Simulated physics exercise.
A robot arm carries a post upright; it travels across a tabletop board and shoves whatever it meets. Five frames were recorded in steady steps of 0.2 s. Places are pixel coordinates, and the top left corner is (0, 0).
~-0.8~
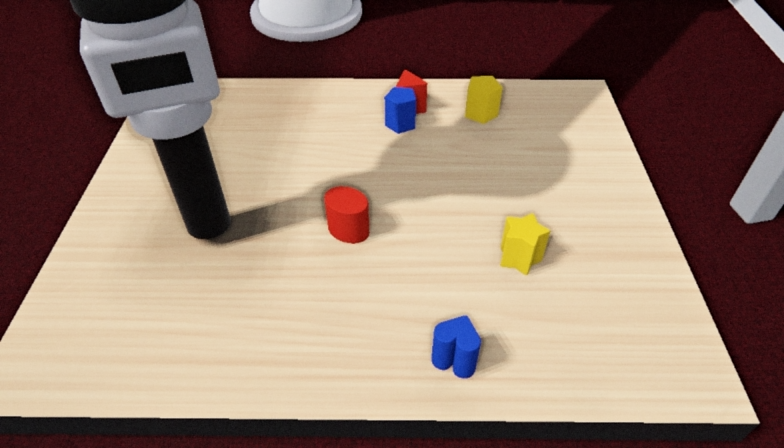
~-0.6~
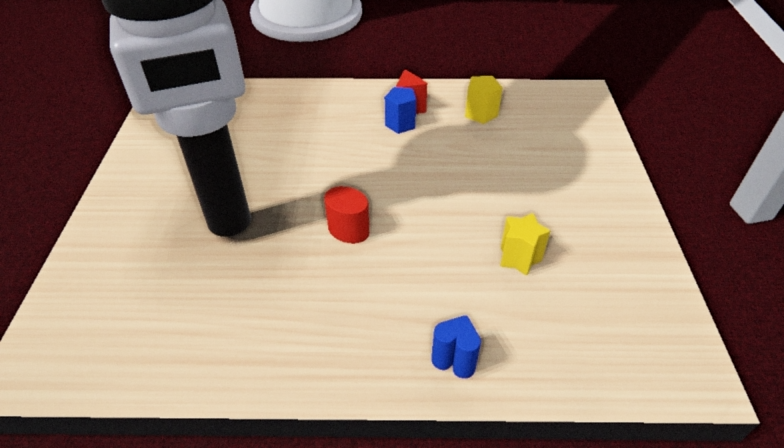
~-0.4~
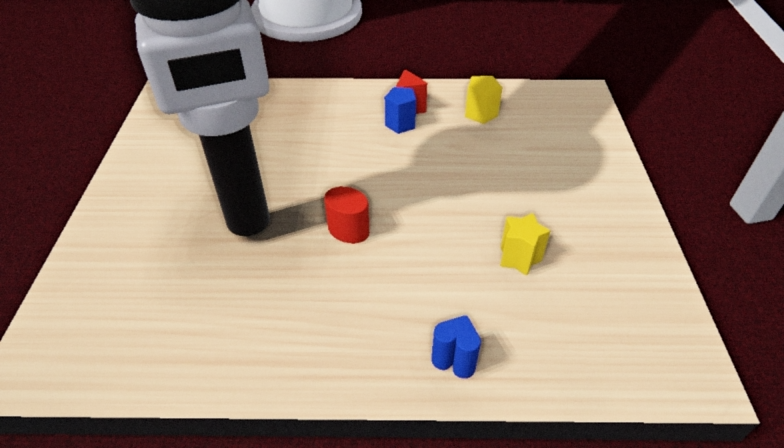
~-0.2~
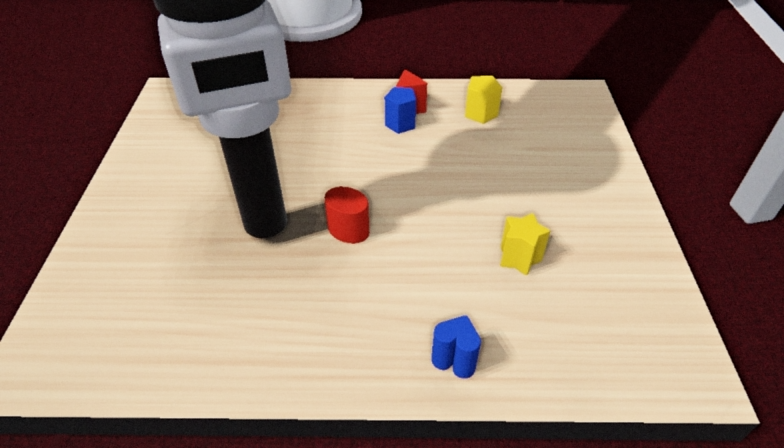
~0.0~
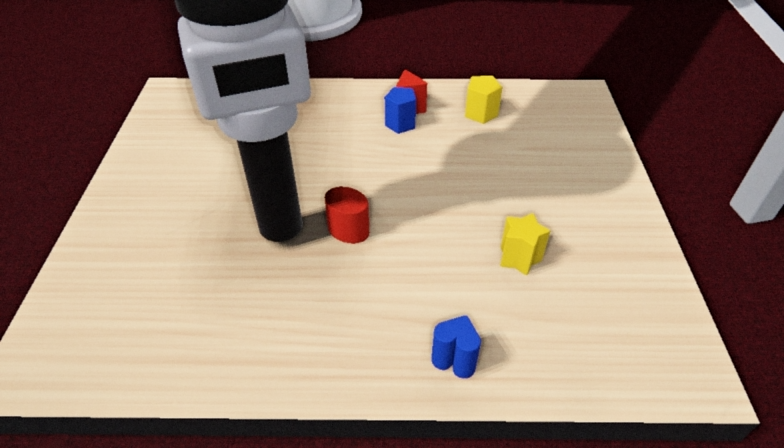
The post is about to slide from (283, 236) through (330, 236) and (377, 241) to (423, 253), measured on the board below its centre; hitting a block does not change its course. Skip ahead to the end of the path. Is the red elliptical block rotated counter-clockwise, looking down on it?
Going by the path, yes.
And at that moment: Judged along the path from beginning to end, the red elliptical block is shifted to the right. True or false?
That statement is not accurate.
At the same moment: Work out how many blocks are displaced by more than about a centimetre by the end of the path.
I'd say one block gets moved.
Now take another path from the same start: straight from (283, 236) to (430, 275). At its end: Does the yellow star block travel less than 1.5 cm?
That would be a yes.
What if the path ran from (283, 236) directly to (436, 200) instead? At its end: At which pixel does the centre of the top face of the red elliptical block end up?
The point I'd pick in the picture is (420, 202).
What follows on the original path. One third of the way, post (330, 226); red elliptical block (369, 197).
Two thirds of the way, post (378, 232); red elliptical block (415, 195), turned 25° anticlockwise.
At the end, post (423, 243); red elliptical block (440, 193), turned 70° anticlockwise; yellow star block still.
